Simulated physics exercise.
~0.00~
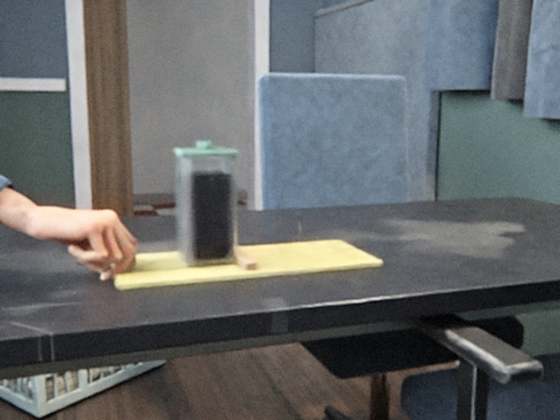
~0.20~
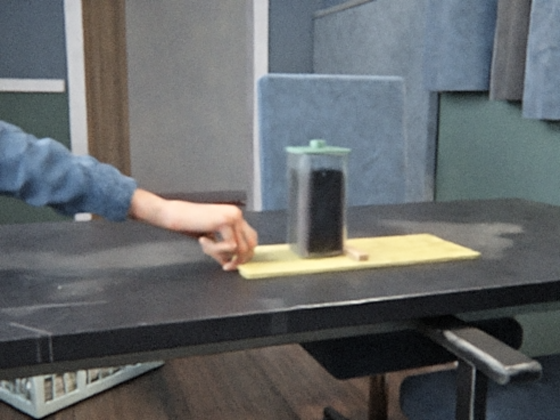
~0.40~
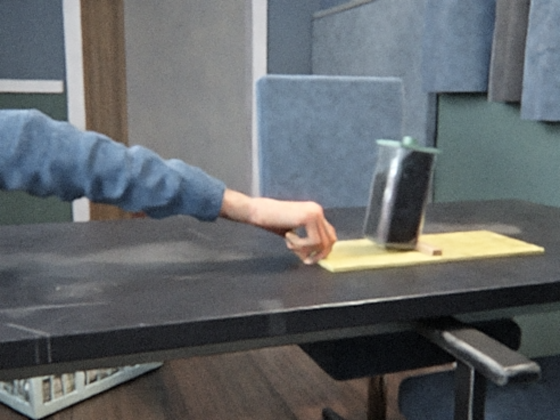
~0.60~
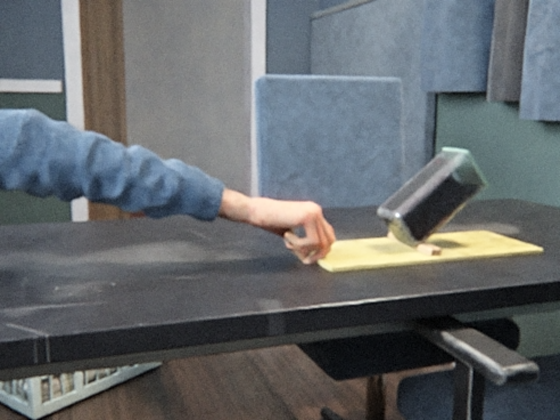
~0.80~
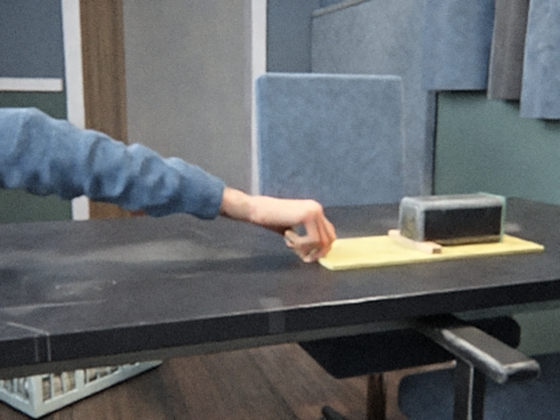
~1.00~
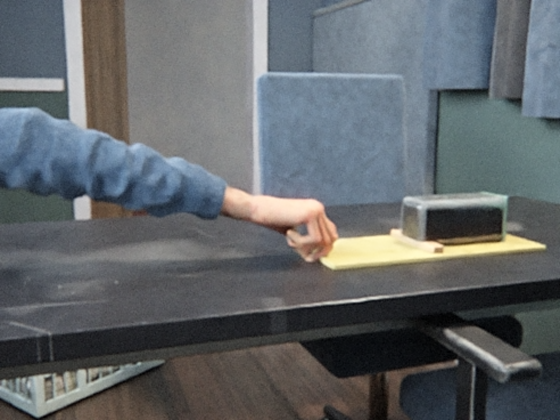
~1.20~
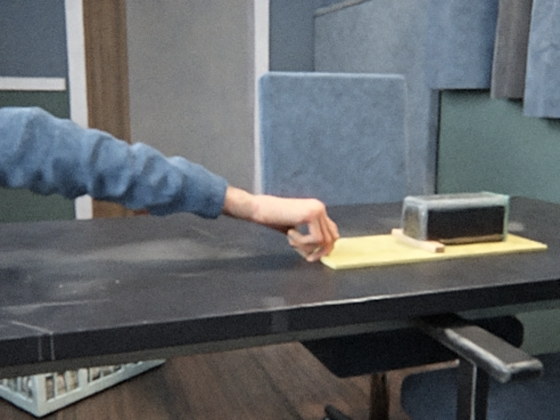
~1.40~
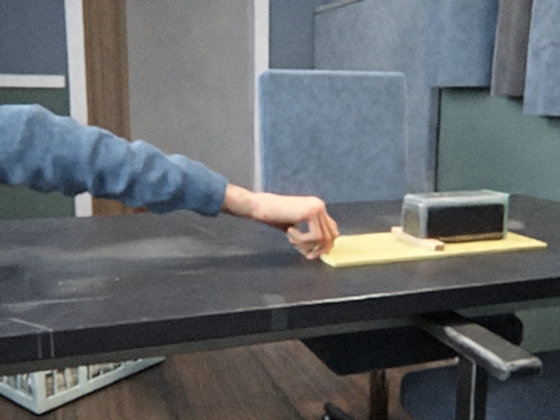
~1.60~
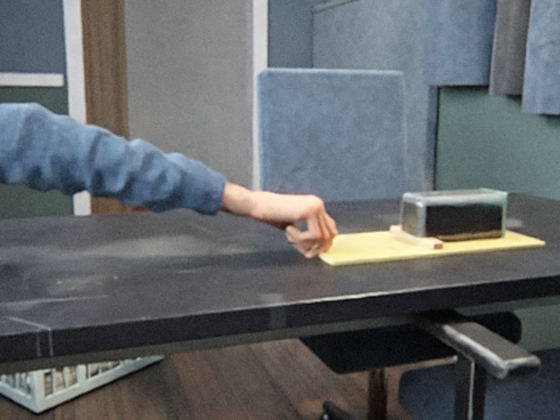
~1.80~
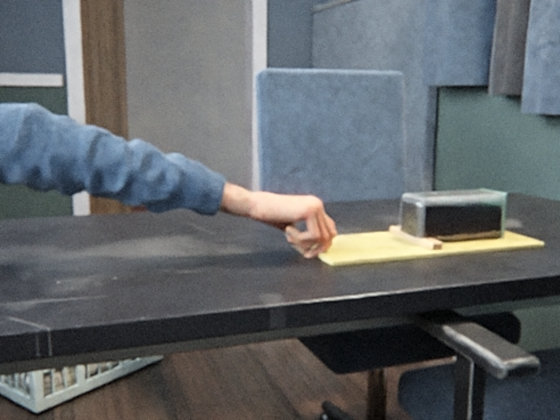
Clear canister of dark liquid gliding right on a hand-pushed yellow board, toppling rightward as it stops, and lying on its side.
